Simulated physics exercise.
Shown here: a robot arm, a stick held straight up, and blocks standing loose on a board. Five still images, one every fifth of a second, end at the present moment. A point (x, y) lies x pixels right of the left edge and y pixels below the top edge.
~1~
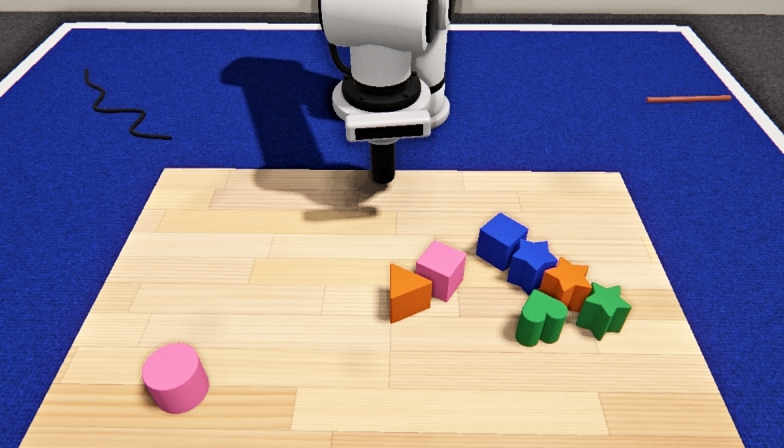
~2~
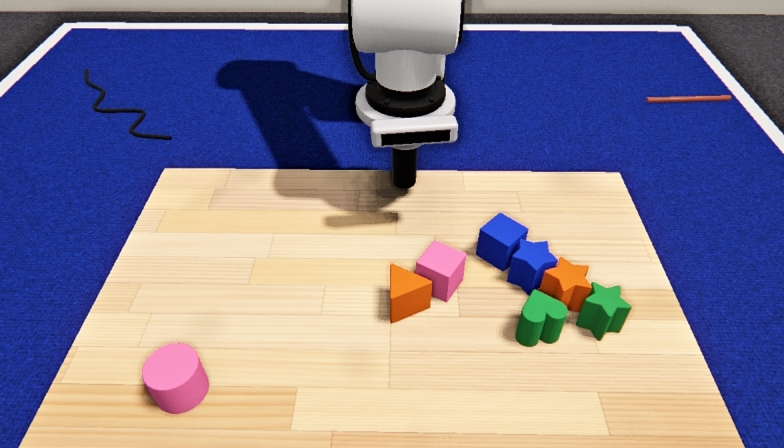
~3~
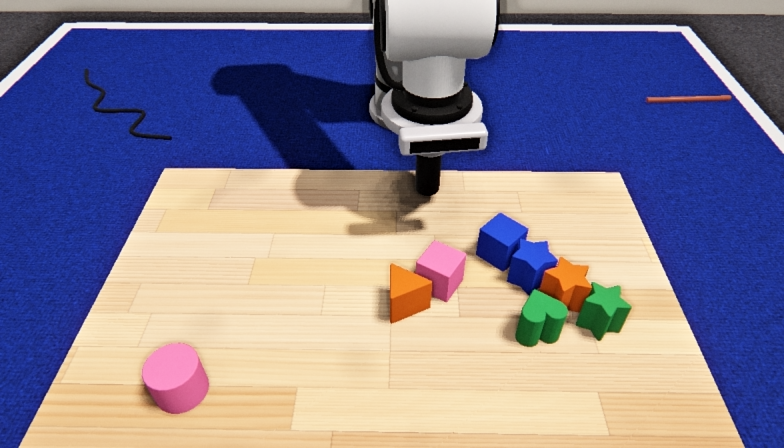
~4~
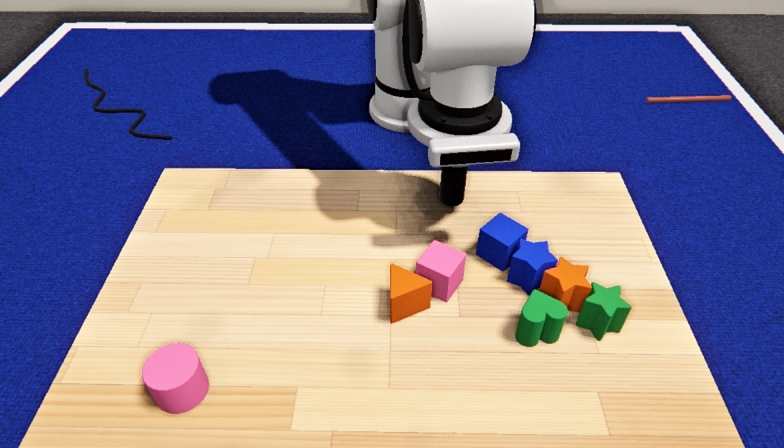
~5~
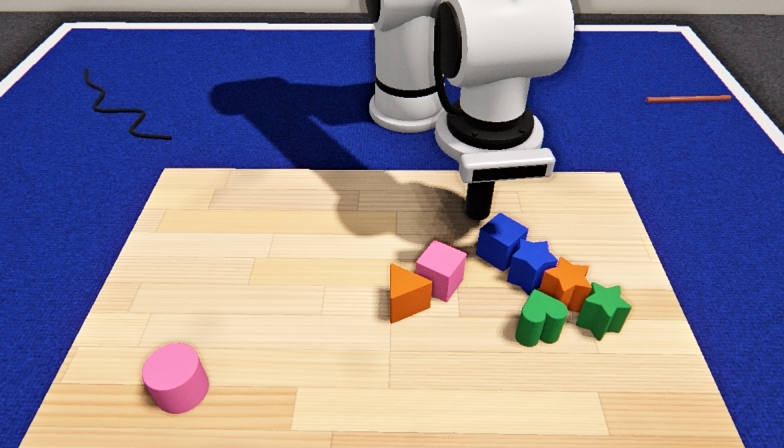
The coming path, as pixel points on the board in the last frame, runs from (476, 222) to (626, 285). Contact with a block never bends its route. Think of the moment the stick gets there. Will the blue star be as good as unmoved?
Short answer: No.
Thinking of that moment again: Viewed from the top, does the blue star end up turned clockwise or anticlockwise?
The block spins anticlockwise.
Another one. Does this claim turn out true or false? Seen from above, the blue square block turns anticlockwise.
Verdict: False.
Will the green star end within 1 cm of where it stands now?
Yes, I think so.
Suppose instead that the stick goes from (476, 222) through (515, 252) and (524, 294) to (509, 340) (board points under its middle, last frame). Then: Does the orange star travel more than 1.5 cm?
I expect not.
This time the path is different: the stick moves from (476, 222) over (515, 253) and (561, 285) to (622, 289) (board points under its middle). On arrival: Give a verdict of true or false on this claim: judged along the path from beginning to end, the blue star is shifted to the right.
That statement is accurate.
What follows on the original path. One third of the way, stick (525, 234); blue square block (513, 236), turned 65° clockwise; blue star (534, 263), turned 20° anticlockwise; orange star (573, 276).
Two thirds of the way, stick (575, 254); blue square block (515, 236), turned 75° clockwise; blue star (534, 265), turned 25° anticlockwise; orange star (573, 276).
At the end, stick (630, 276); blue square block (515, 236), turned 75° clockwise; blue star (534, 265), turned 25° anticlockwise; orange star (573, 276); green star not moved.
